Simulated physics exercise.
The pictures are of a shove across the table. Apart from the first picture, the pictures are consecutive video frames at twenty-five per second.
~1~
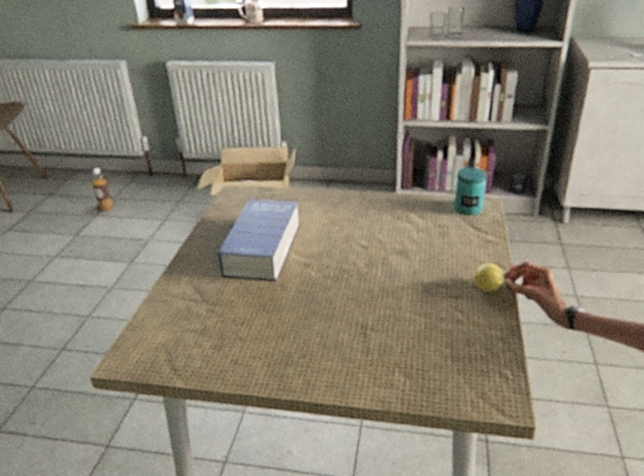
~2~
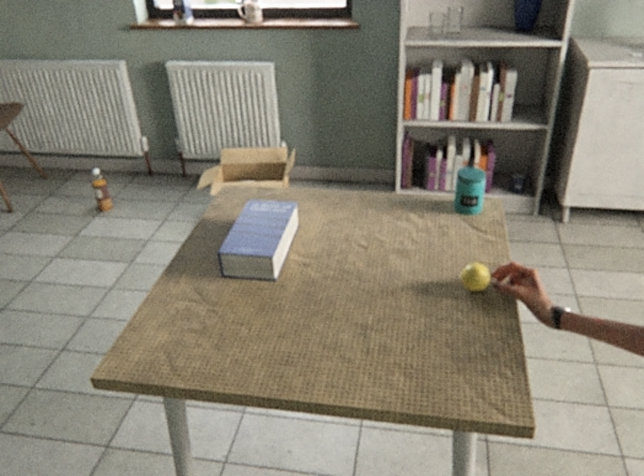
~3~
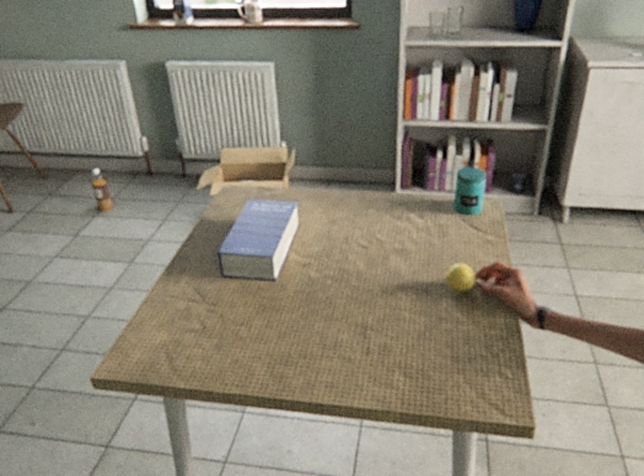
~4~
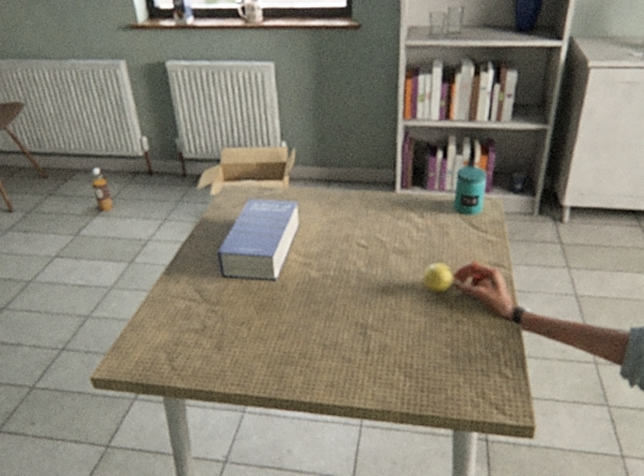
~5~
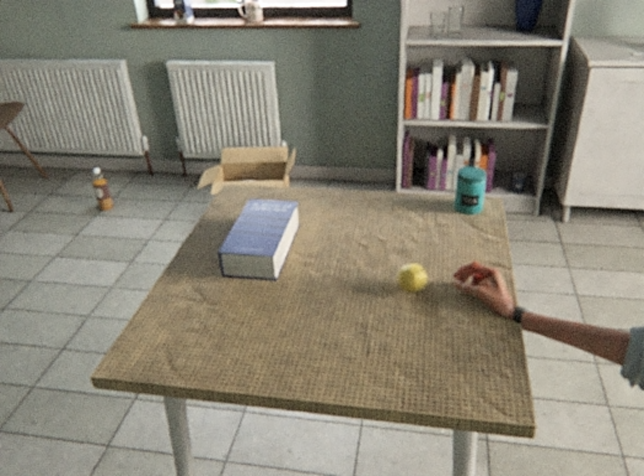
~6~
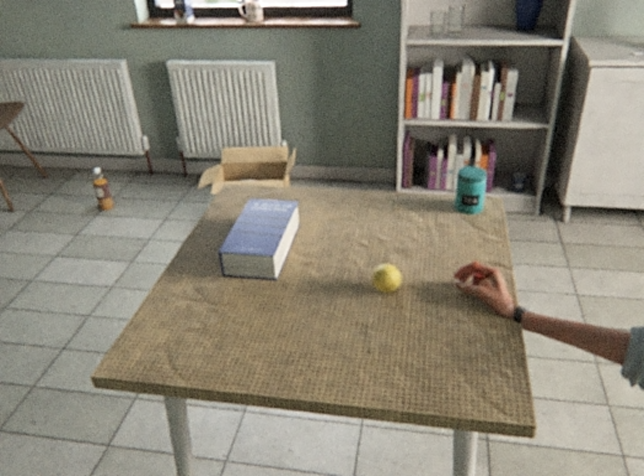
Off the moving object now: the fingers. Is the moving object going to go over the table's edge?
Yes, it ends up off the table.
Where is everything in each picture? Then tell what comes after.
In the first frame, under the hand; yellow lemon (489, 278).
In the second frame, under the hand; yellow lemon (476, 277).
In the third frame, under the hand; yellow lemon (461, 278).
In the fourth frame, yellow lemon (438, 278).
In the fifth frame, yellow lemon (412, 278) rolled about its own width.
In the sixth frame, yellow lemon (386, 278) rolled well along.
Then, 0.20 s after the last picture, yellow lemon rolled well along near (262, 280).
Then, 0.50 s after the last picture, yellow lemon now off the table.
Then, 0.90 s after the last picture, things are still on the move.
By the end, off the table, yellow lemon.
